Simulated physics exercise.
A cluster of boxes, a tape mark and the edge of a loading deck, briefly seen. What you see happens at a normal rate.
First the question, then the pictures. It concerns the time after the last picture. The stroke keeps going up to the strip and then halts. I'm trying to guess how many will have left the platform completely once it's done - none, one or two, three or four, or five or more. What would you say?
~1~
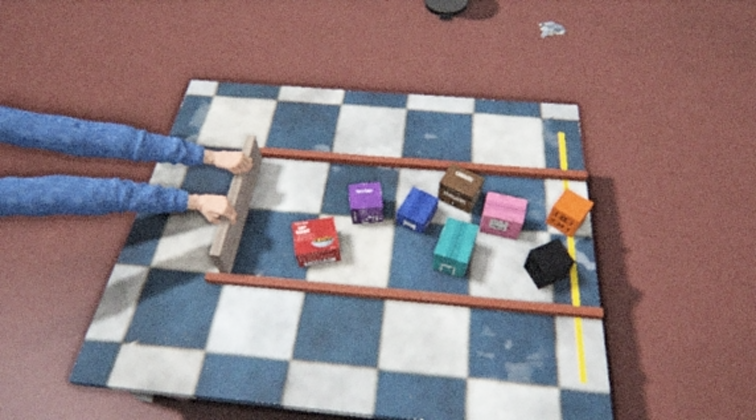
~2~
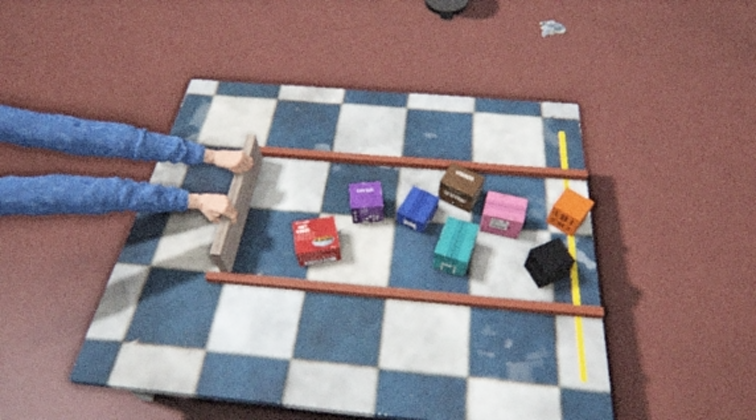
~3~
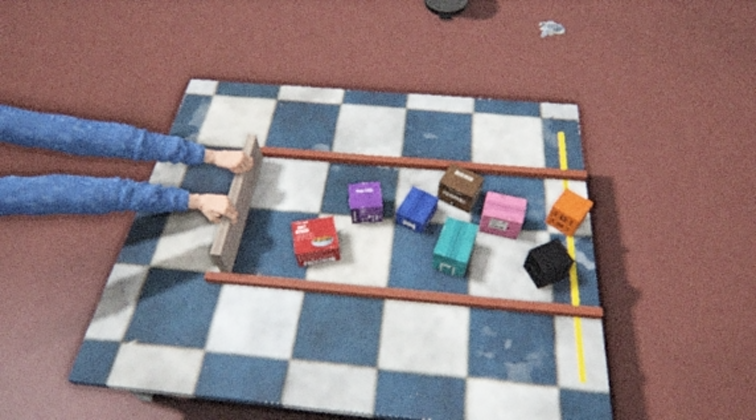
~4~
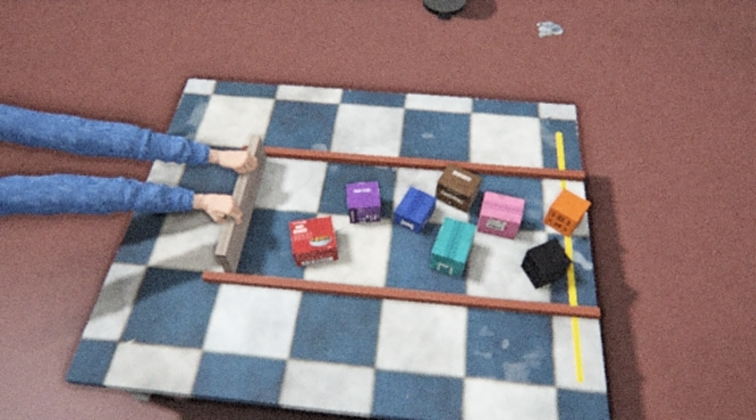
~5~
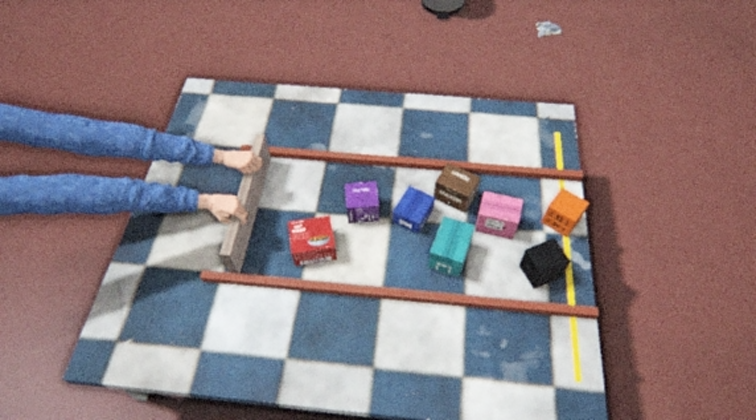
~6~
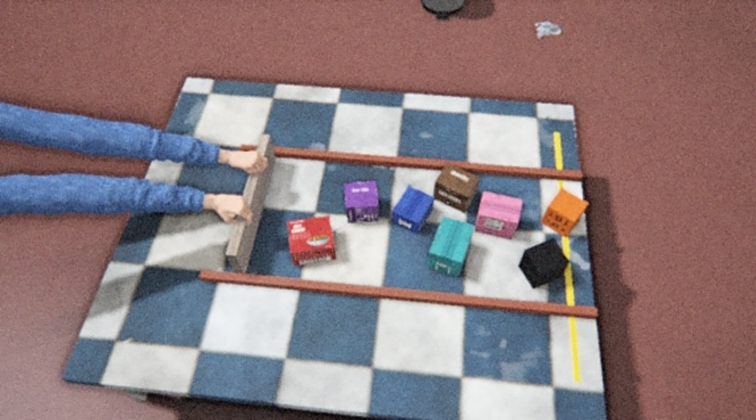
I would say five or more leave it.
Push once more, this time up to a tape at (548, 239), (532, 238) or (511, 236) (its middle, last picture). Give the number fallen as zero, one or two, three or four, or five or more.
Taking them in turn, five or more; three or four; three to four.
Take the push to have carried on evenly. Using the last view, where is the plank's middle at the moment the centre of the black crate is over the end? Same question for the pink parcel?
Roughly (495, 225); roughly (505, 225).
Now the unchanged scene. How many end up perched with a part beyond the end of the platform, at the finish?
Count: 2.
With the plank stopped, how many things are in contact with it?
Total: 2.
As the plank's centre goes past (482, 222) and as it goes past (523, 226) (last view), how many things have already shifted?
First 8 and then 8.
Early on, none off yet; orange crate at rest near (564, 213); black crate at rest near (543, 264); pink parcel at rest near (498, 216).
A while later, none off yet; orange crate at rest near (564, 213); black crate at rest near (543, 264); pink parcel travelled a little near (512, 216).
Further along, one off so far; orange crate down on the ground near (597, 255); black crate leaning a little near (608, 276); pink parcel travelled well along near (593, 223).
Finally, the number that fall off is five or more; lost, red box, blue parcel, turquoise box, pink parcel, black crate and orange crate.
